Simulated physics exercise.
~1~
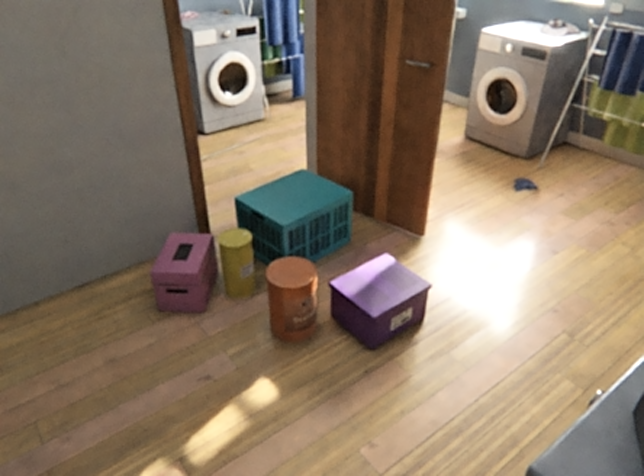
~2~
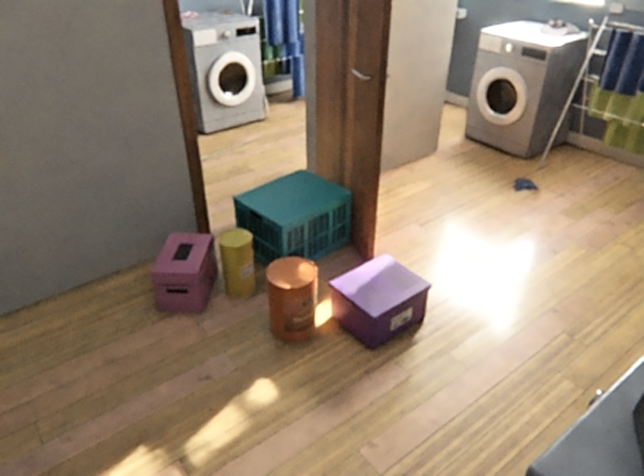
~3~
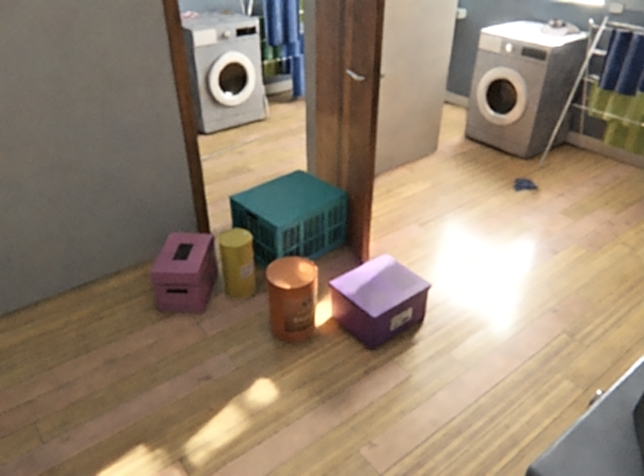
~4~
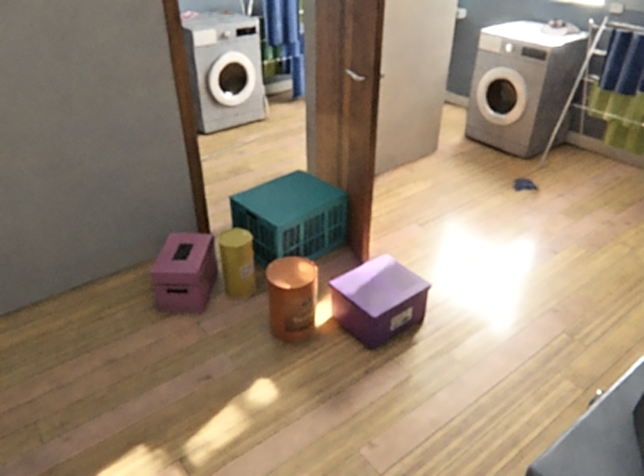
The video shows a brown door swinging partway toward a teal crate in a doorway, near a pink box, yellow canister, orange pail and purple tote. The crate shifts slightly left, and the door comes to rest beside it, still open, while the other containers stay put.
